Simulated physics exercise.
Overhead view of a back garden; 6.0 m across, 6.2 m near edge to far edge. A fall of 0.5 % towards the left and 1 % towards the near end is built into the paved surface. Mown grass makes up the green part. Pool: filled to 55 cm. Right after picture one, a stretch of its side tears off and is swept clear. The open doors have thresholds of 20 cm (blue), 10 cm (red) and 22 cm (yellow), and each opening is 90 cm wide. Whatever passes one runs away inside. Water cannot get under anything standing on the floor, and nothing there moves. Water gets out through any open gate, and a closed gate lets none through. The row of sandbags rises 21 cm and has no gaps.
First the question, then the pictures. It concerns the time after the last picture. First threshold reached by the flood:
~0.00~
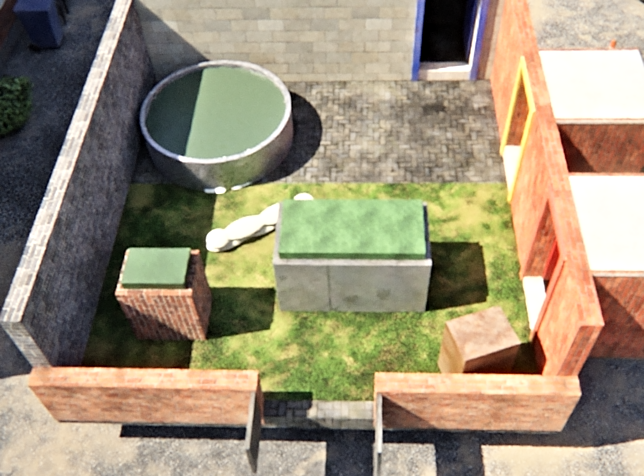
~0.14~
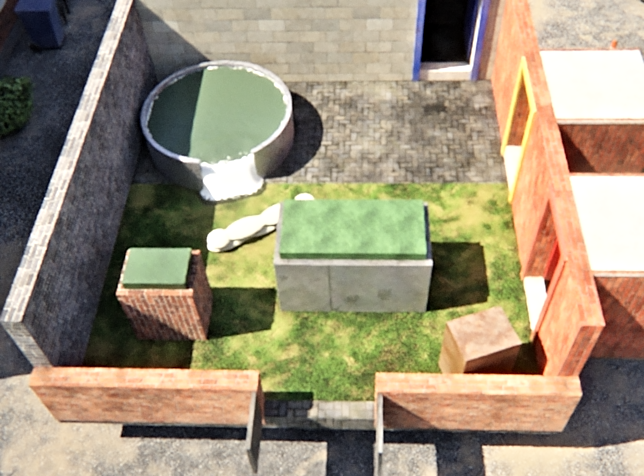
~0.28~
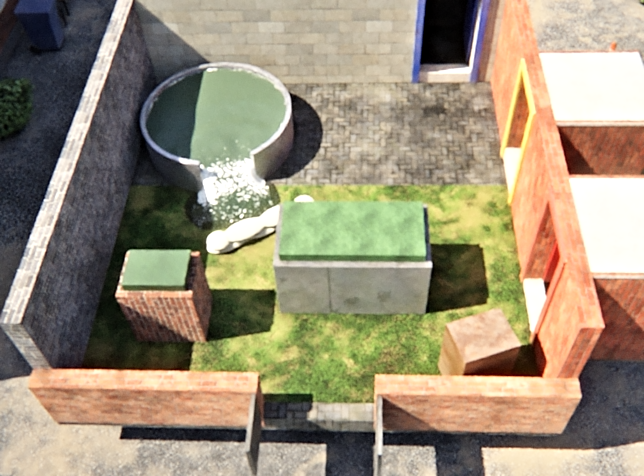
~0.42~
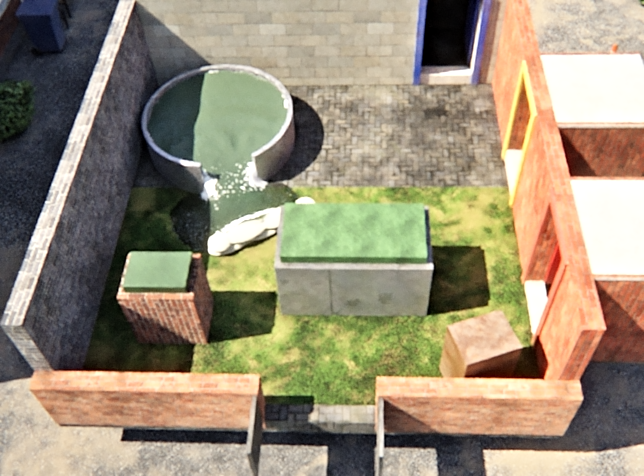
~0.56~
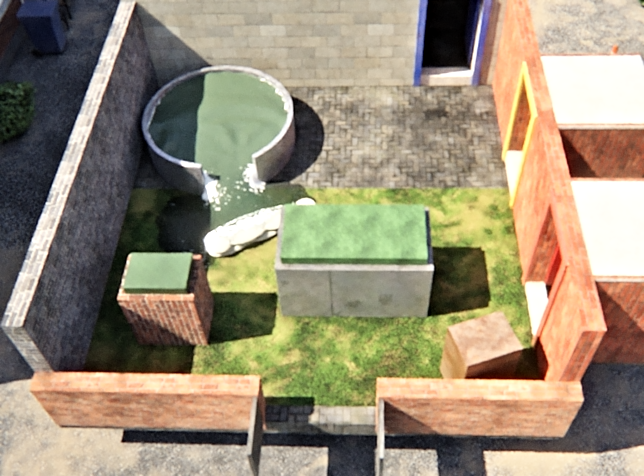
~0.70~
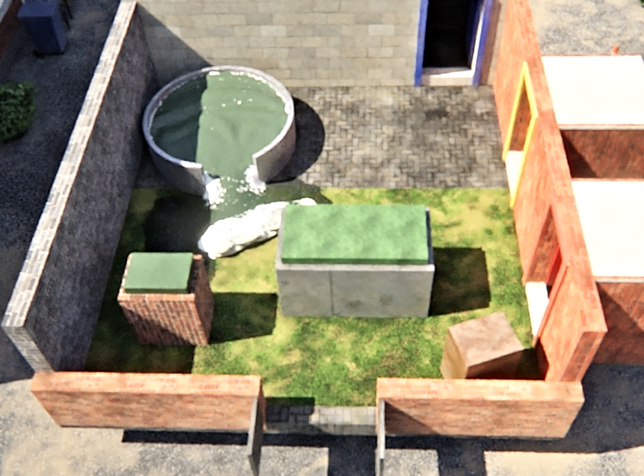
The blue one.
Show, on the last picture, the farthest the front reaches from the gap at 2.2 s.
Around pixel (83, 375).
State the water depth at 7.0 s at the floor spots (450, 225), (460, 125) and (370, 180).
2, 6, 2 cm.
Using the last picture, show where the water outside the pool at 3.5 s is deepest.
Location: Approx. (251, 228).
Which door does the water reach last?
The red one comes last.
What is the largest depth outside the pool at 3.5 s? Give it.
Around 28 centimetres deep.
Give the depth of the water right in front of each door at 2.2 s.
Depths (cm): Blue = 0; red = 0; yellow = 0.
After 1.4 s water covers 20 % of the floor and is deepest (40 cm) near (251, 228); blue door not reached, red door not reached, yellow door not reached.
After 2.2 s water covers 35 % of the floor and is deepest (36 cm) near (251, 228); blue door not reached, red door not reached, yellow door not reached.
After 3.5 s water covers 65 % of the floor and is deepest (28 cm) near (251, 228); blue door not reached, red door not reached, yellow door not reached.
After 7.0 s water covers 85 % of the floor and is deepest (18 cm) near (251, 228); blue door reached at 3.7 s, red door not reached, yellow door reached at 4.7 s.
After 12.0 s water covers 95 % of the floor and is deepest (12 cm) near (77, 400); blue door reached at 3.7 s, red door reached at 9.8 s, yellow door reached at 4.7 s.
